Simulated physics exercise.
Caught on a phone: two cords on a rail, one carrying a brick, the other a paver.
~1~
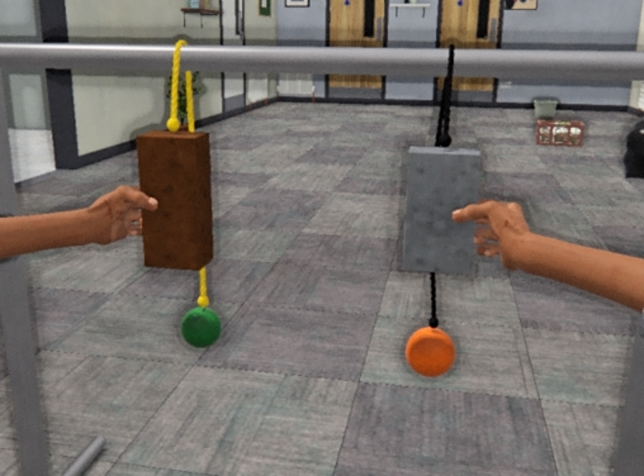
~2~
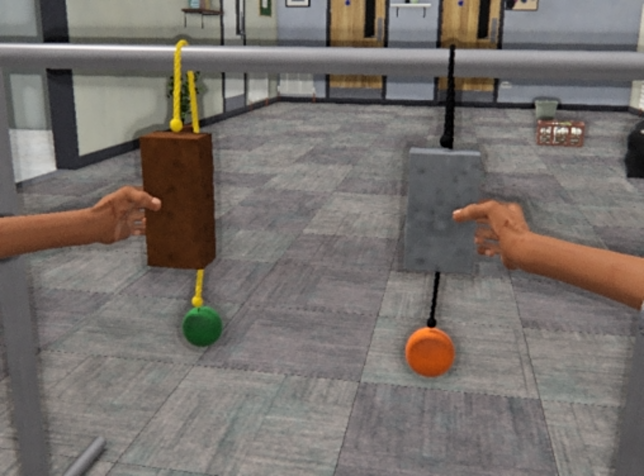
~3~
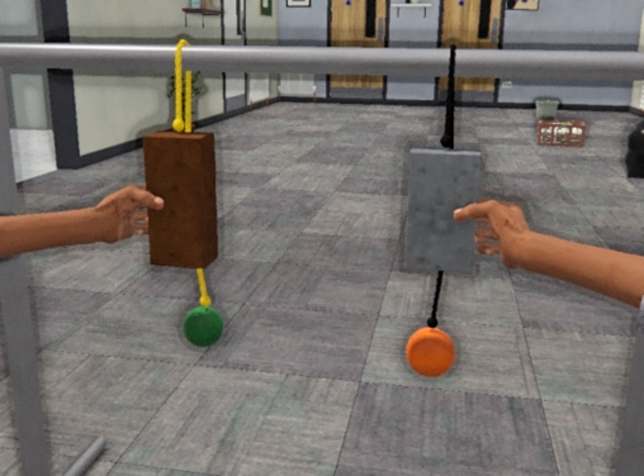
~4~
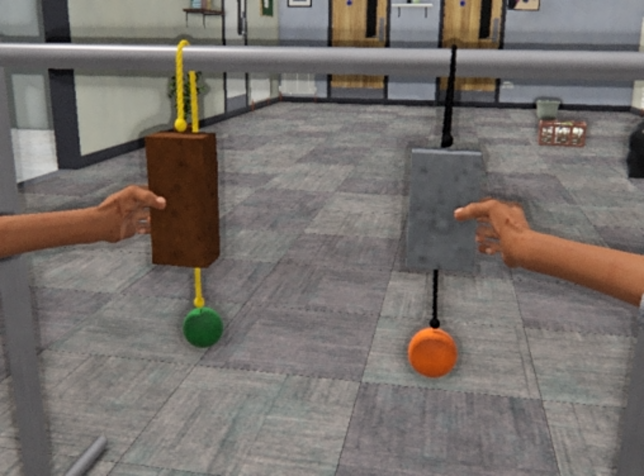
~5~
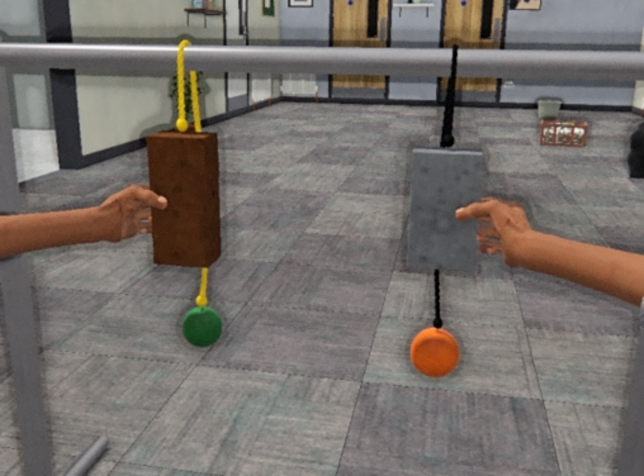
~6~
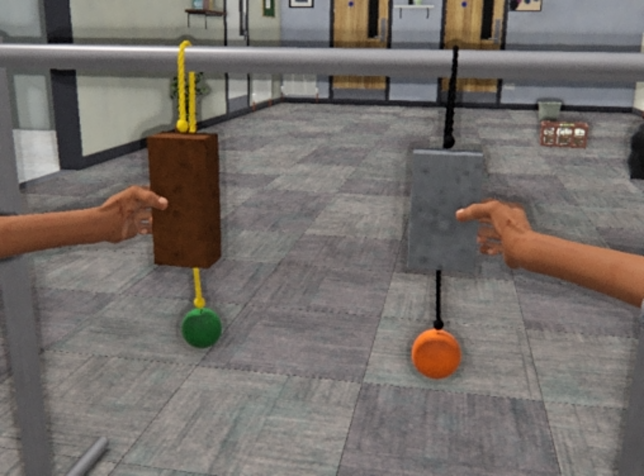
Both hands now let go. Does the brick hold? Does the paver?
The brick pulls its rope through, the paver runs down to the floor.
Then, 0.34 s past the final frame, brick dropping near (191, 309); paver dropping near (440, 284).
Then, 0.66 s past the final frame, brick on the floor; paver on the floor.
When it is over, brick on the floor; paver on the floor. The brick runs down to the floor and the paver drops.
